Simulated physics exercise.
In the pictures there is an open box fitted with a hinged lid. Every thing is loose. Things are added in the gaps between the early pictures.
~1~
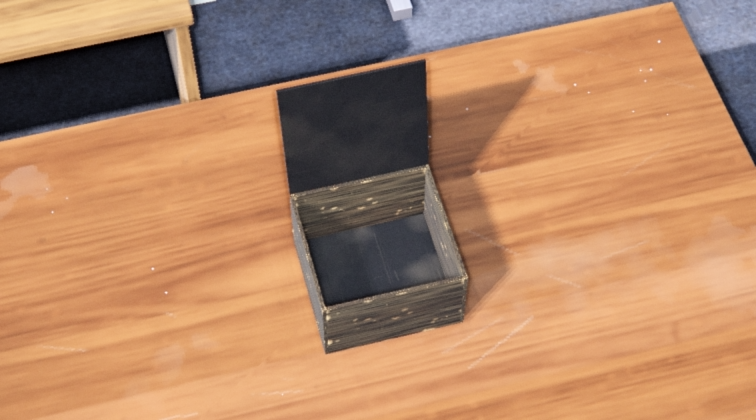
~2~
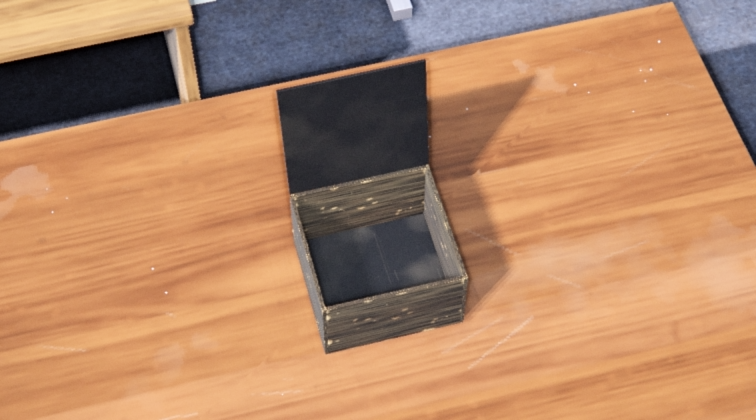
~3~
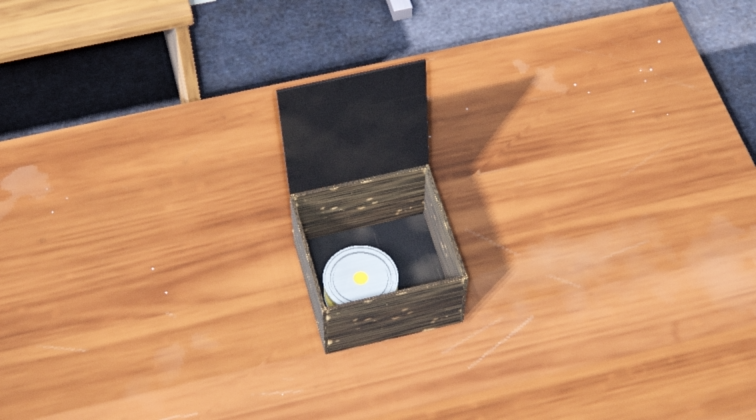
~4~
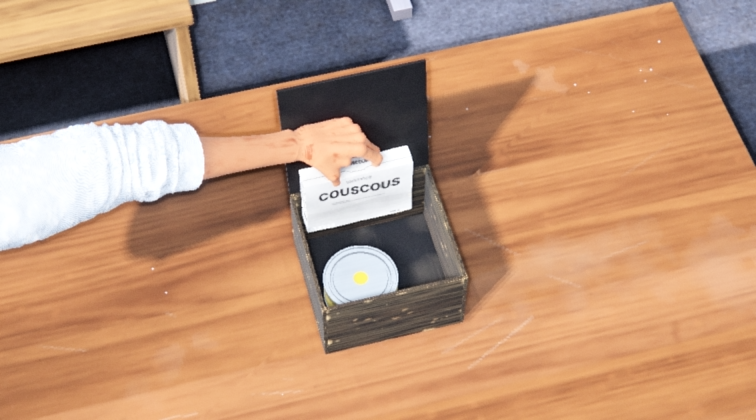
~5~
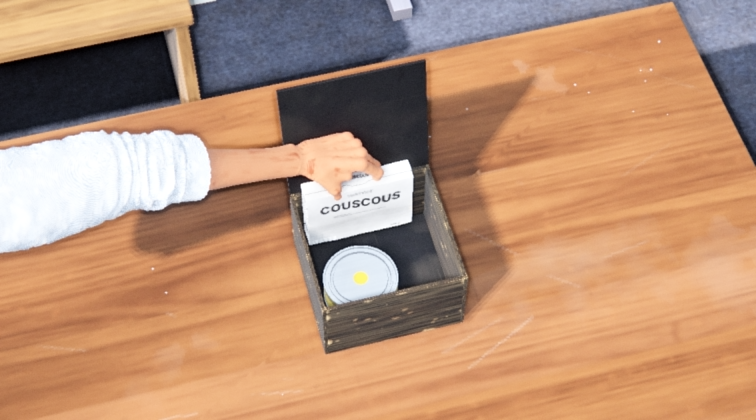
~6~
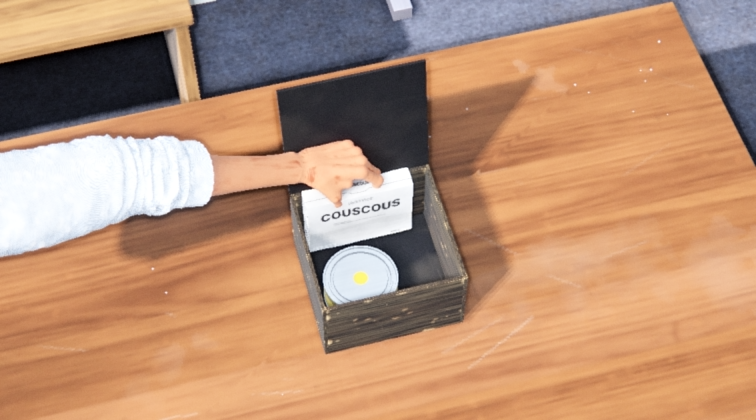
The clip opens on an empty wooden box, its dark hinged lid raised, on a wooden table. A round tub with a pale top and yellow centre then appears inside, at the front left. Next, a white-sleeved arm reaches from the left and lowers a white couscous packet behind the tub.
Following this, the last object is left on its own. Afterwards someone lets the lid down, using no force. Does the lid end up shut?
Yes.
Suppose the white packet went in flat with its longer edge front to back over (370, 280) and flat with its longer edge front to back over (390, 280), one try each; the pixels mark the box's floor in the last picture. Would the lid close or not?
On the first try the lid goes all the way down, and on the second it goes all the way down.
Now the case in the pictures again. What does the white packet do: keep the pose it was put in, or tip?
The white packet keeps its pose.
Then, 1.30 s on from there, lid 79° above the rim; white packet shifted a little near (358, 229).
Then, 1.80 s on from there, lid 38° above the rim; white packet shifted a little near (358, 229).
In the end, lid shut; moved from the start, white packet; yellow tub unmoved. At the end, from the last picture's camera, white packet near (358, 229).
